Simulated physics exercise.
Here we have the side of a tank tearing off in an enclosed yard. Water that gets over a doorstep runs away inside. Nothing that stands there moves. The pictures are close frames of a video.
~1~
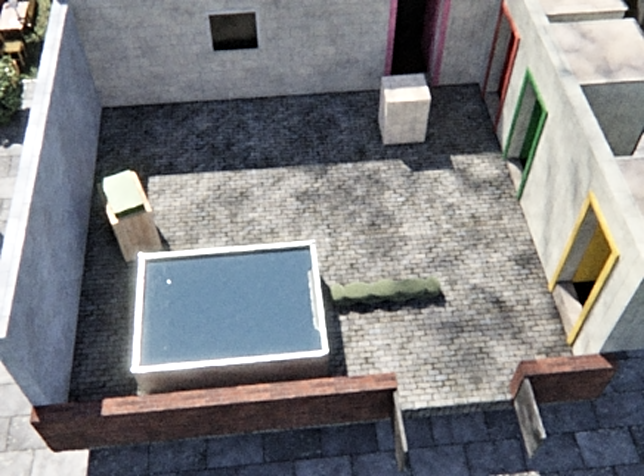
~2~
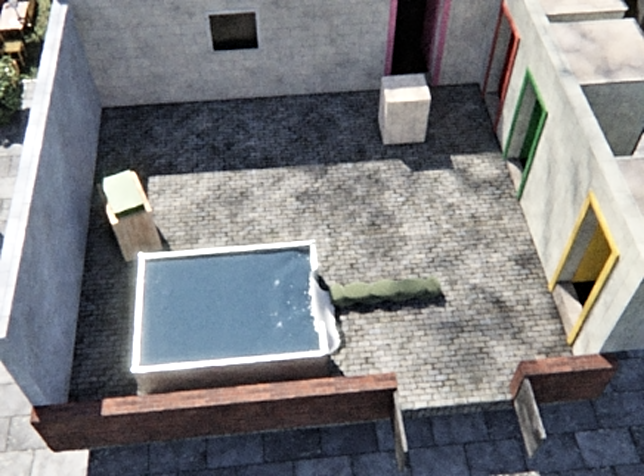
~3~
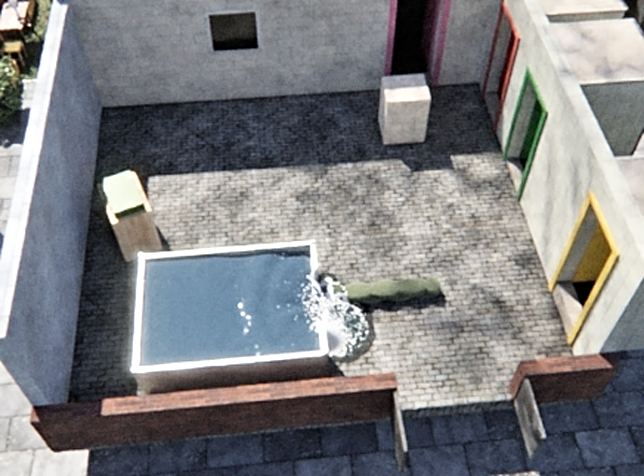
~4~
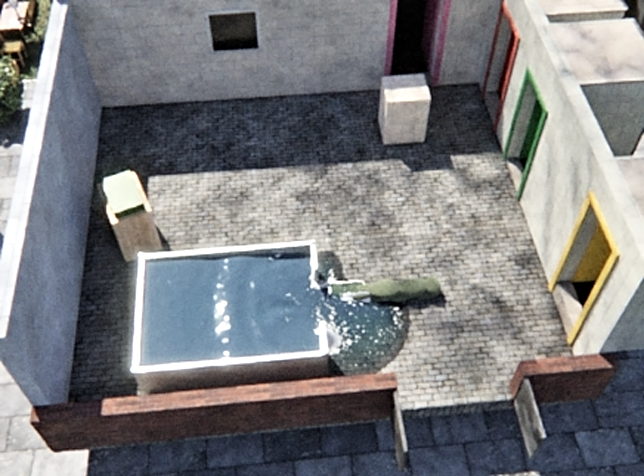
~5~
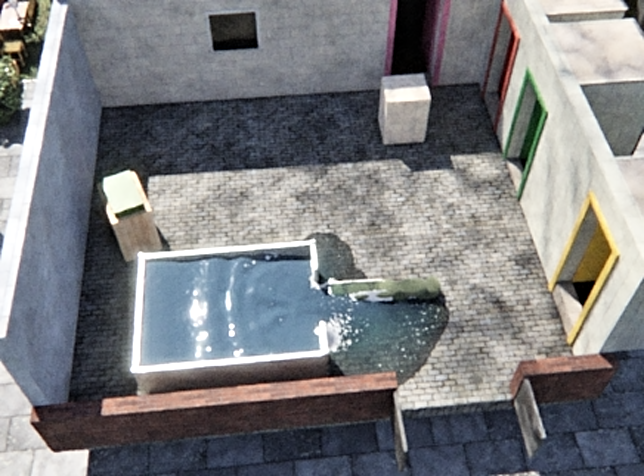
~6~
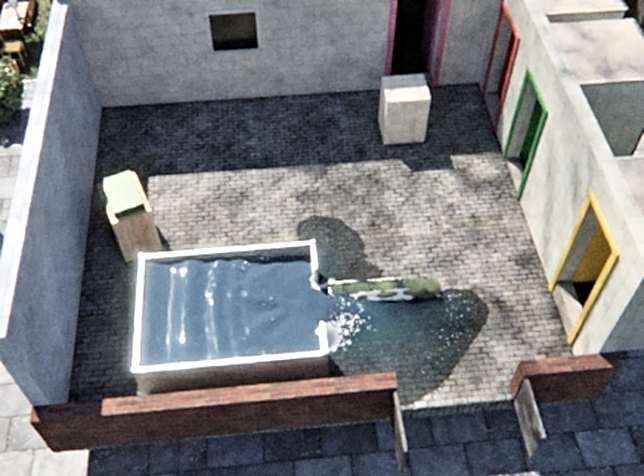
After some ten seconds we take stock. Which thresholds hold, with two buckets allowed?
In the end: The pink door holds within the limit; the green door holds within the limit; the red door holds within the limit; the yellow door holds within the limit.
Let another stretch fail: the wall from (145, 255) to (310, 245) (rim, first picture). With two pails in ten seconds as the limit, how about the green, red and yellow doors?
In short: The green one stays under, the red one is over, the yellow one holds.
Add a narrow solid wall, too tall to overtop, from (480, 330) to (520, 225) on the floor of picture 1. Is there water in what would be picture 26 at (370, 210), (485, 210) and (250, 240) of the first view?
One after the other: Flooded, covered, dry.
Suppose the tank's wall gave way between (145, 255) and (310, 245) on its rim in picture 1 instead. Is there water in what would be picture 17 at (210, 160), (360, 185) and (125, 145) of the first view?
As listed: Flooded, flooded, covered.
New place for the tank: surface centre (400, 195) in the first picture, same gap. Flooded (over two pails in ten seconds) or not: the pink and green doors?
In short: The pink one stays under, the green one takes more.
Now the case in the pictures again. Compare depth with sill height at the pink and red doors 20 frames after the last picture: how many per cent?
About 0 and 0 per cent.
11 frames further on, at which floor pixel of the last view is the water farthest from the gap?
I would point to (510, 200).
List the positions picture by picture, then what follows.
In the first picture, still water in the open tank at (230, 305).
In the second picture, the front is at (334, 351), out from the gap at (317, 312).
In the third picture, the front is at (328, 278), out from the gap at (317, 314).
In the fourth picture, the front is at (405, 318), out from the gap at (317, 314).
In the fifth picture, the front is at (443, 321), out from the gap at (317, 314).
In the sixth picture, water pours out at (317, 314) and has run to (482, 314).
A moment on, water covers 25 % of the floor; the pink door not reached, the green door not reached, the red door not reached, the yellow door wet at the sill, nothing in.
Next, water covers 30 % of the floor; the pink door not reached, the green door not reached, the red door not reached, the yellow door wet at the sill, nothing in.
Then, water covers 40 % of the floor; the pink door not reached, the green door wet at the sill, nothing in, the red door not reached, the yellow door under two buckets in.
Later, water covers 50 % of the floor; the pink door wet at the sill, nothing in, the green door wet at the sill, nothing in, the red door wet at the sill, nothing in, the yellow door under two buckets in.
In the end, water covers 80 % of the floor; the pink door under two buckets in, the green door wet at the sill, nothing in, the red door wet at the sill, nothing in, the yellow door under two buckets in.
